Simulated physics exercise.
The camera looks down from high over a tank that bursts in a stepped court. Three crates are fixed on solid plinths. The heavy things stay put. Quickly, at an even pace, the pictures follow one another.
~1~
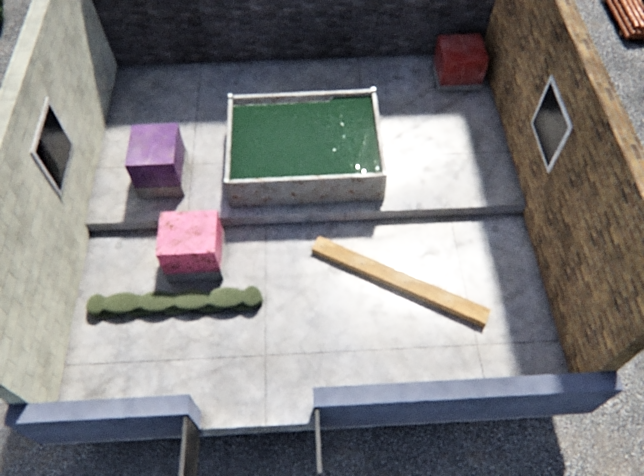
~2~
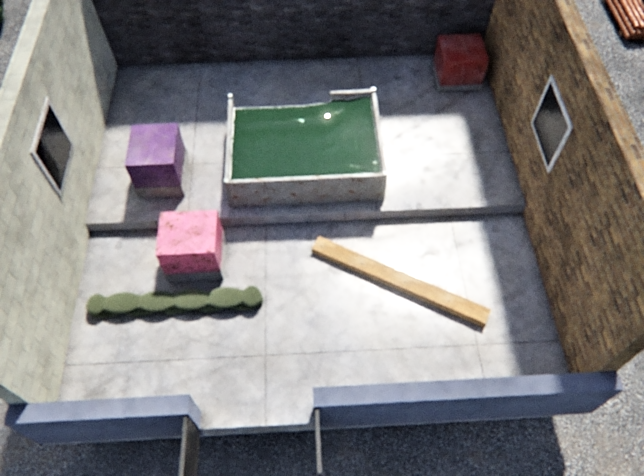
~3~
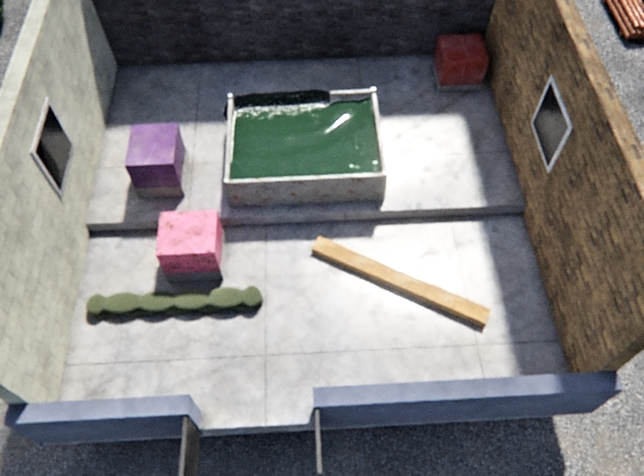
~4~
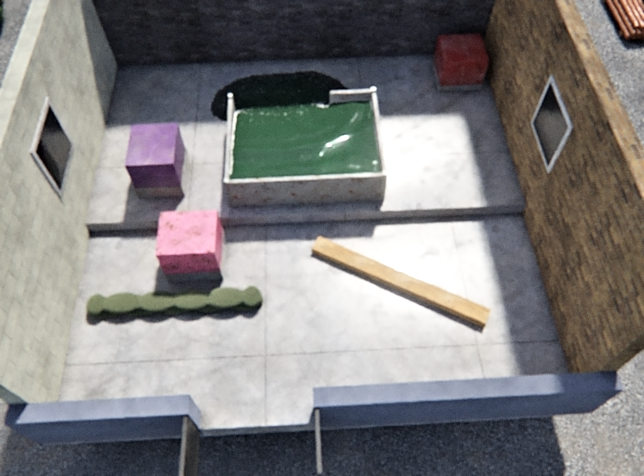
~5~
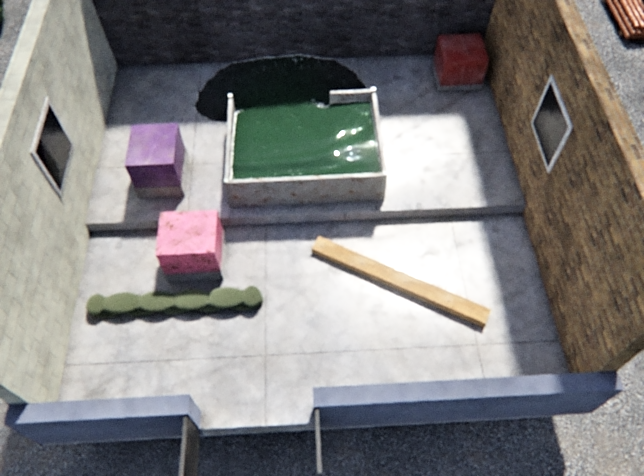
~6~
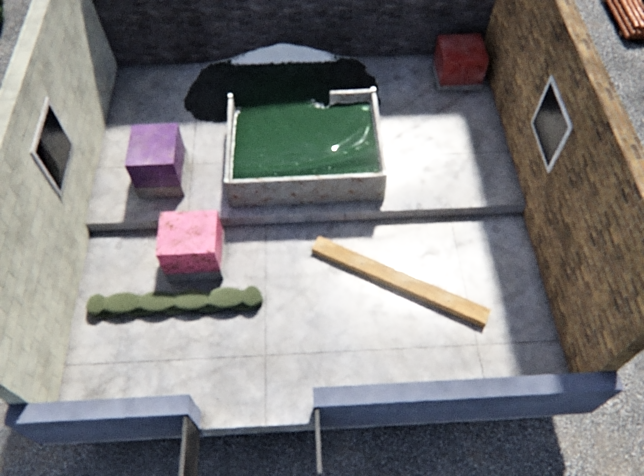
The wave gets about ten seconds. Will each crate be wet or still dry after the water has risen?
In the end I expect the pink crate to stay untouched. I expect the red crate to be touched by the water. I expect the purple crate to stay untouched.
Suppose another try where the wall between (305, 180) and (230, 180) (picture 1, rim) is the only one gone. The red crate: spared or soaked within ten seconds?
Per crate - red crate: Untouched.
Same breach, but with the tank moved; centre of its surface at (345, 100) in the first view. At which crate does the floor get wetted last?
Answer: The pink crate.
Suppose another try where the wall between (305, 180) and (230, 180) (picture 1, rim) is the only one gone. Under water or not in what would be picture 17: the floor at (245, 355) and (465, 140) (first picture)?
Submerged, then untouched.
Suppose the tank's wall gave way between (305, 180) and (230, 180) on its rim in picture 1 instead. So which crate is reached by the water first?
The one in pink comes first.
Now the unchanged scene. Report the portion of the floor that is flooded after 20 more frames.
I reckon around 40 %.
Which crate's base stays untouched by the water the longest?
That's the crate marked pink.
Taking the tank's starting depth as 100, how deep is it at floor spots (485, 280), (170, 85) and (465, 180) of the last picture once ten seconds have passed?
In the order asked, some 12, 10 and 6 in a hundred.
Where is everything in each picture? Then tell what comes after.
In the first frame, still water in the tank at (304, 137).
In the second frame, water pours out on the tank's far side and has run to a hidden place.
In the third frame, water pours out on the tank's far side and has run to a hidden place.
In the fourth frame, the front is at (220, 95), out from the gap on the tank's far side.
In the fifth frame, the front is at (326, 60), out from the gap on the tank's far side.
In the sixth frame, water pours out on the tank's far side and has run to (350, 59).
A moment on, water covers 15 % of the floor; the pink crate not reached, the red crate not reached, the purple crate not reached.
Next, water covers 20 % of the floor; the pink crate not reached, the red crate water round its plinth, the purple crate not reached.
Then, water covers 40 % of the floor; the pink crate not reached, the red crate water round its plinth, the purple crate water round its plinth.
Later, water covers 70 % of the floor; the pink crate water round its plinth, the red crate water round its plinth, the purple crate water round its plinth.
In the end, water covers 90 % of the floor; the pink crate stayed above the water, the red crate was topped, the purple crate stayed above the water.
